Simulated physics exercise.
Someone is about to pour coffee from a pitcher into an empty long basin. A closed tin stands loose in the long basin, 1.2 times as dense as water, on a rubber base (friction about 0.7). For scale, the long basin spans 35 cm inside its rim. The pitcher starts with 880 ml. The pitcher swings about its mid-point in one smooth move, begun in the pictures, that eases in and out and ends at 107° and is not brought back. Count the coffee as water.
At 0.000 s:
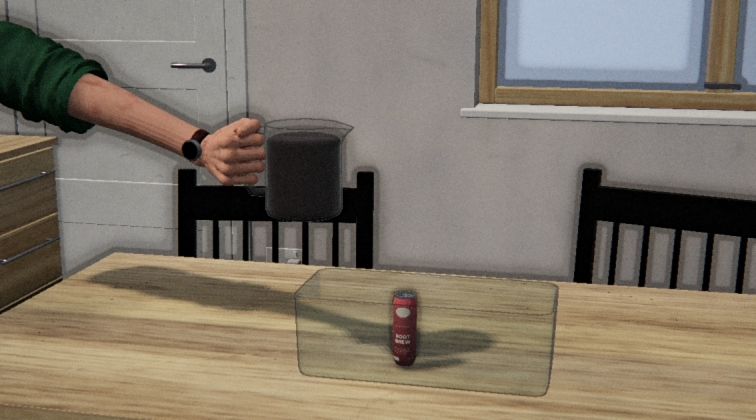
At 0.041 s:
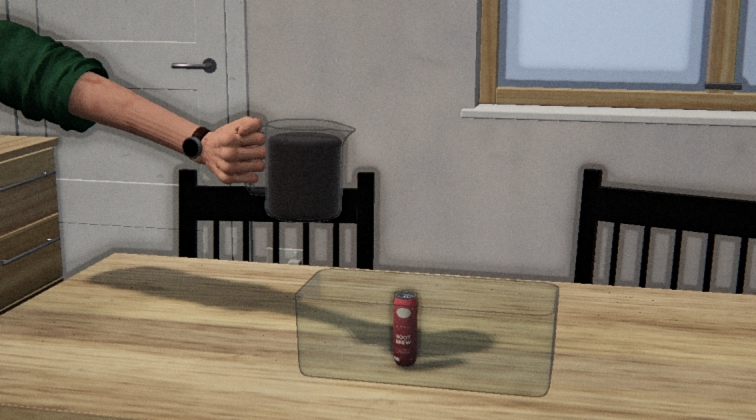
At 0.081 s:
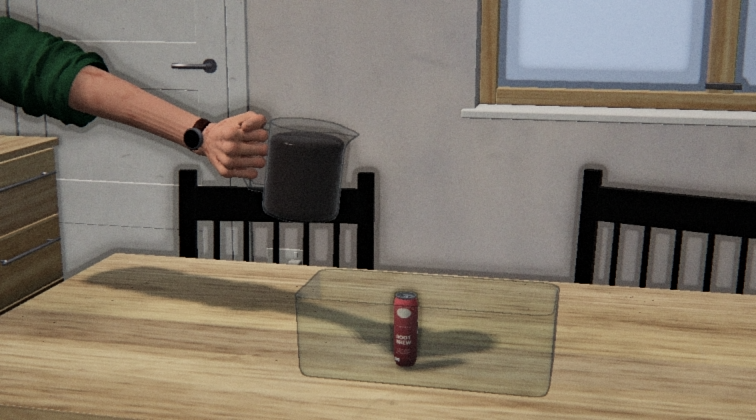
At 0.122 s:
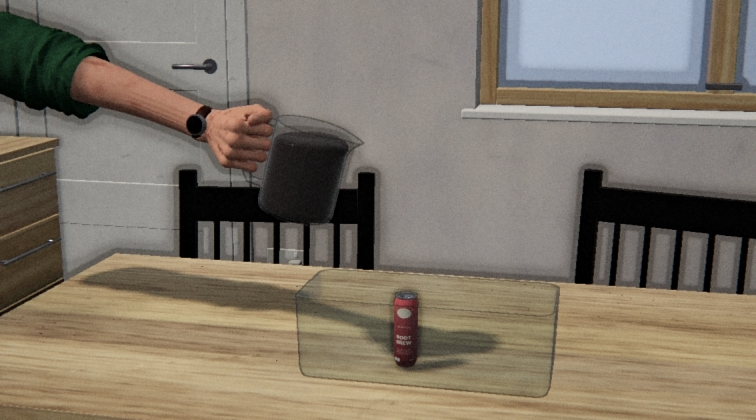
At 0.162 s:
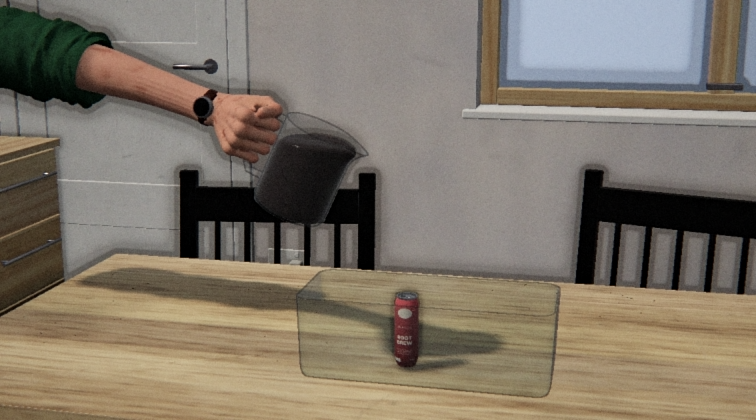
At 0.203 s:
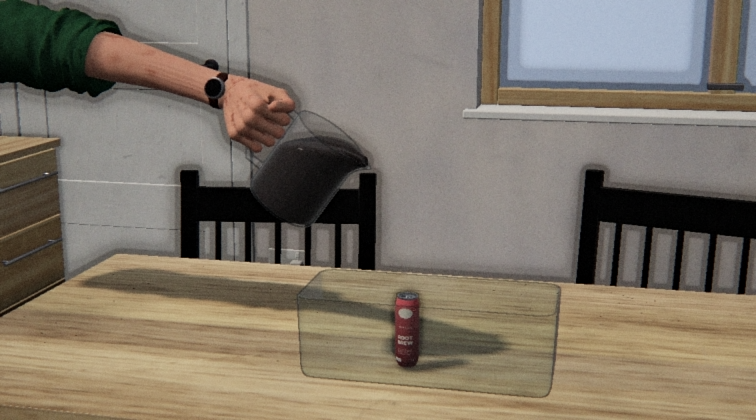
Hand with a dark watch steadily tilting a glass pitcher of dark liquid rightward above a clear basin holding a red can.
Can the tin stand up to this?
It goes over.
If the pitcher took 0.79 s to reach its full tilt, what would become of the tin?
The tin topples.
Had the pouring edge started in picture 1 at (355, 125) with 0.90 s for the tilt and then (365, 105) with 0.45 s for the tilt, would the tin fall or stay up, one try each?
First it falls; then it keeps standing.
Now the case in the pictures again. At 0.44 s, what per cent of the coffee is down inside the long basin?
Some 14 per cent.
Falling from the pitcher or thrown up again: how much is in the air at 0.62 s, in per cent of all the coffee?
Near 18 in a hundred.
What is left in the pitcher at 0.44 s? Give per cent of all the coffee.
Some 54 per cent.
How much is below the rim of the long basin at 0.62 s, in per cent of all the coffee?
Near 66 in a hundred.
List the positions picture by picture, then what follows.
Tilt 0°; pouring edge (354, 127); surface from (270, 136) to (342, 139); the long basin's rim runs from (307, 283) to (556, 300); the tin's top is at (405, 298), in the first picture.
Tilt 2°; pouring edge (356, 129); surface from (271, 136) to (343, 140), in the second picture.
Tilt 7°; pouring edge (359, 134); surface from (275, 134) to (345, 142), in the third picture.
Tilt 14°; pouring edge (364, 143); surface from (276, 142) to (349, 145), in the fourth picture.
Tilt 25°; pouring edge (369, 154); surface from (273, 153) to (355, 149), in the fifth picture.
Tilt 37°; pouring edge (371, 169); surface from (269, 160) to (364, 159), in the sixth picture.
After 0.44 s the tilt is 103° and 55 per cent is still to pour; the tin stands where it began.
After 0.62 s the tilt is 107° and 16 per cent is still to pour; the tin stands 2 cm from where it began.
After 0.81 s the tilt is 107° and 4 per cent is still to pour; the tin leans 41°.
After 1.01 s the tilt is 107° and 0 per cent is still to pour; the tin lies on its side.
In the end the tin lies on its side.
